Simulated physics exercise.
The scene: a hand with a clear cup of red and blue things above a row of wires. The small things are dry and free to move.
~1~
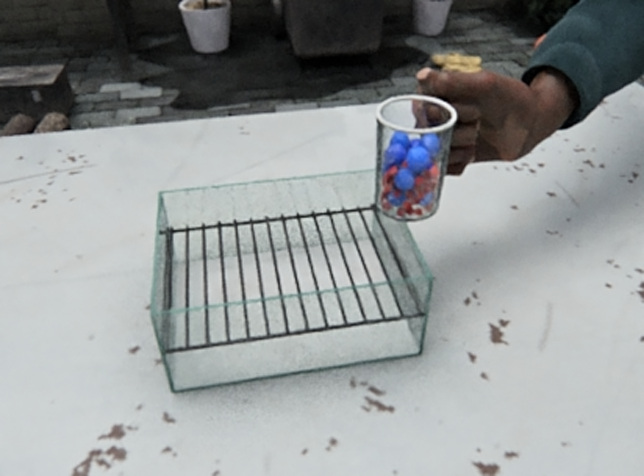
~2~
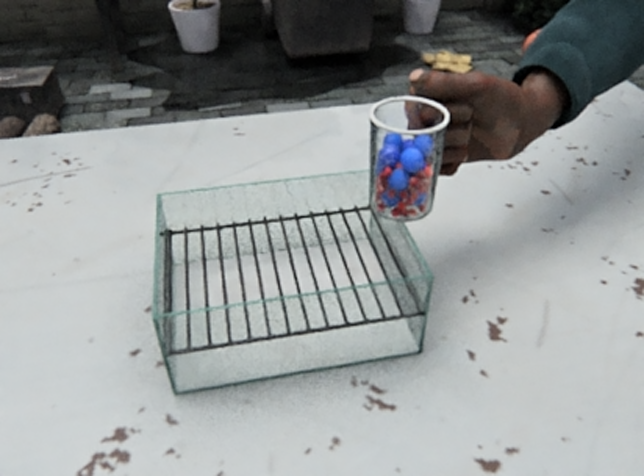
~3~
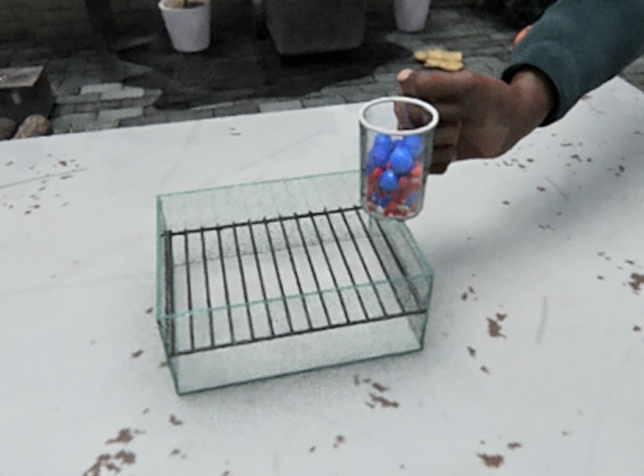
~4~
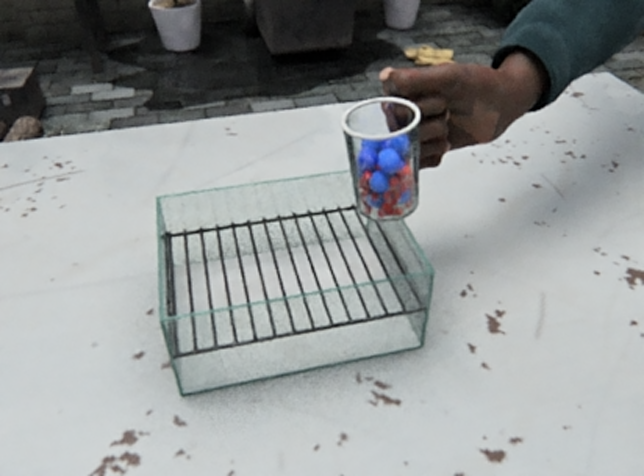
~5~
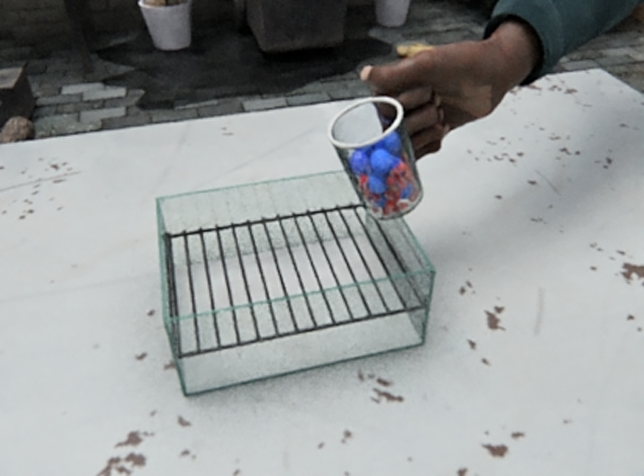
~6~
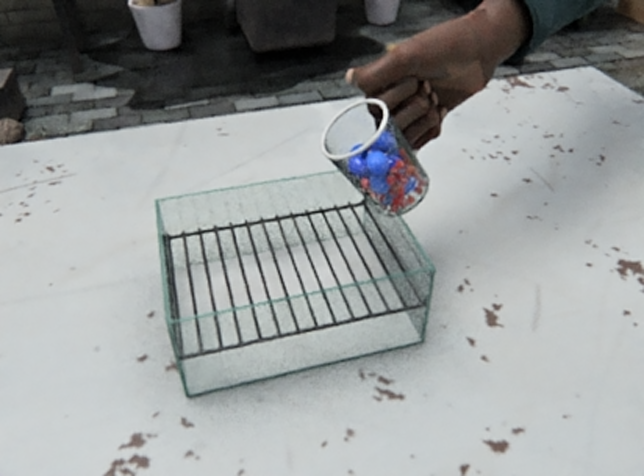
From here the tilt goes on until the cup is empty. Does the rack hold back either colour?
In the end the red ones drop through, and the blue ones stay on top.
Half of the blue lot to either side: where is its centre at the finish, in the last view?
Near (292, 277).
Then, 0.31 s later than the last frame, red ones, every one in the cup; blue ones, every one in the cup.
Then, 0.65 s later than the last frame, red ones, every one in the cup; blue ones, every one in the cup.
Then, 1.05 s later than the last frame, red ones, roughly a third in the cup, roughly a third on or over the wires, roughly a quarter under the rack; blue ones, every one on or over the wires.
When it is over, red ones, every one under the rack; blue ones, every one on the wires, not one under the rack.
